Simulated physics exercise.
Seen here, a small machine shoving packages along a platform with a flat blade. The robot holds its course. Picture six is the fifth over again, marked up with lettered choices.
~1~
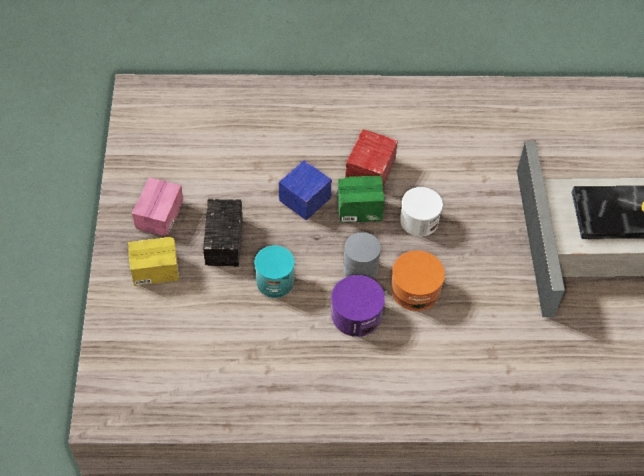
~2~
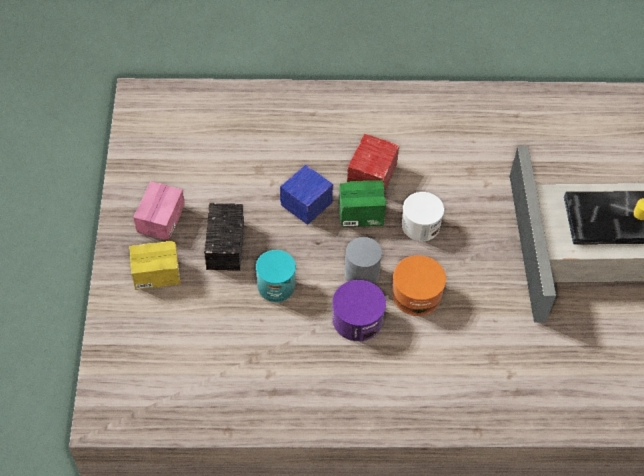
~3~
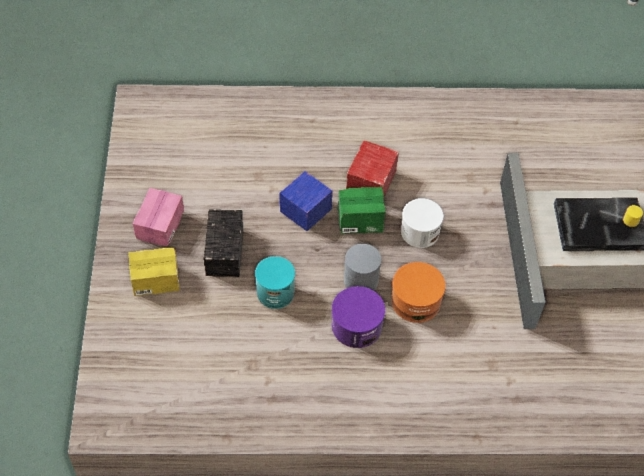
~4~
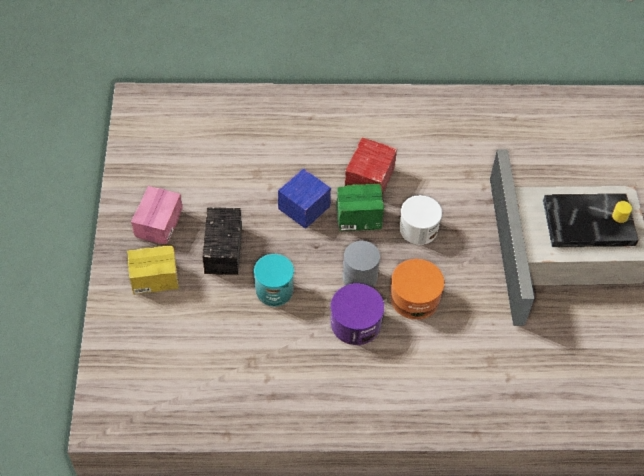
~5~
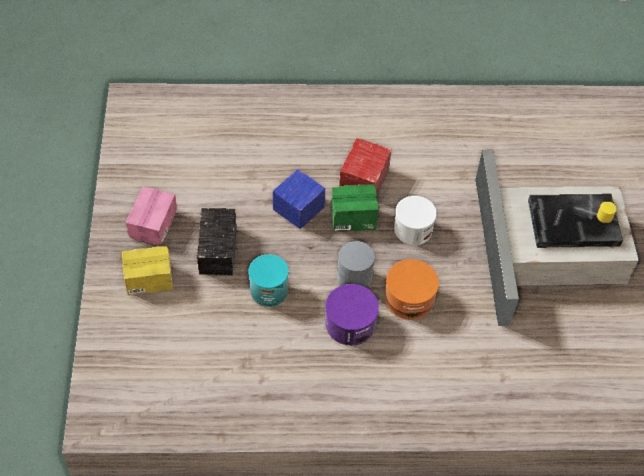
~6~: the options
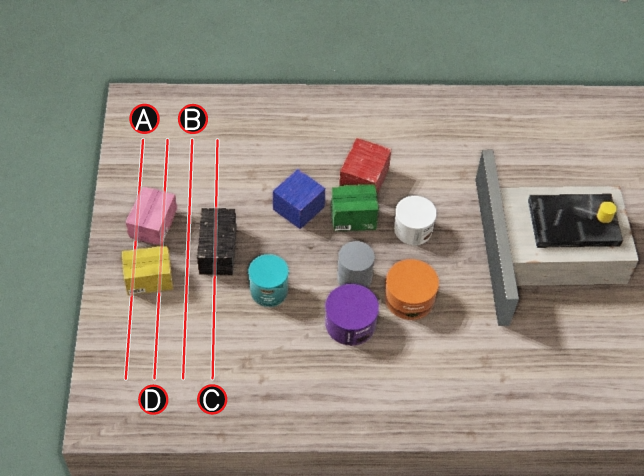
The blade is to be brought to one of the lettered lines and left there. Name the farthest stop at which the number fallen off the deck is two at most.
No third one falls up to D.
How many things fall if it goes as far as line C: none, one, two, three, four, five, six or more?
By then, none.
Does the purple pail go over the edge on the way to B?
By then, no.
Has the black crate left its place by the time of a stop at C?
Yes.
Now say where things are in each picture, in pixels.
In the first frame, white pail (421, 212); turquoise pail (275, 272); red crate (371, 160).
In the second frame, robot (605, 216); blue crate (307, 194).
In the third frame, robot (594, 223); purple pail (357, 317).
In the fourth frame, robot (583, 219); yellow parcel (153, 270).
In the fifth frame, robot (568, 219); pink box (152, 216); green box (354, 208); white pail (415, 221).
On the marked copy, A at (135, 250); B at (188, 250); C at (215, 250); D at (162, 250).
Taking D. A third of the way, robot (447, 219); purple pail (320, 330); red crate (345, 168).
Two thirds of the way, robot (328, 219); yellow parcel (142, 271); turquoise pail (182, 294).
When it is over, robot (233, 219); yellow parcel over the edge; pink box over the edge; two fallen.
As for the rest, A drops four; B is within the limit but short; C is within the limit but short.
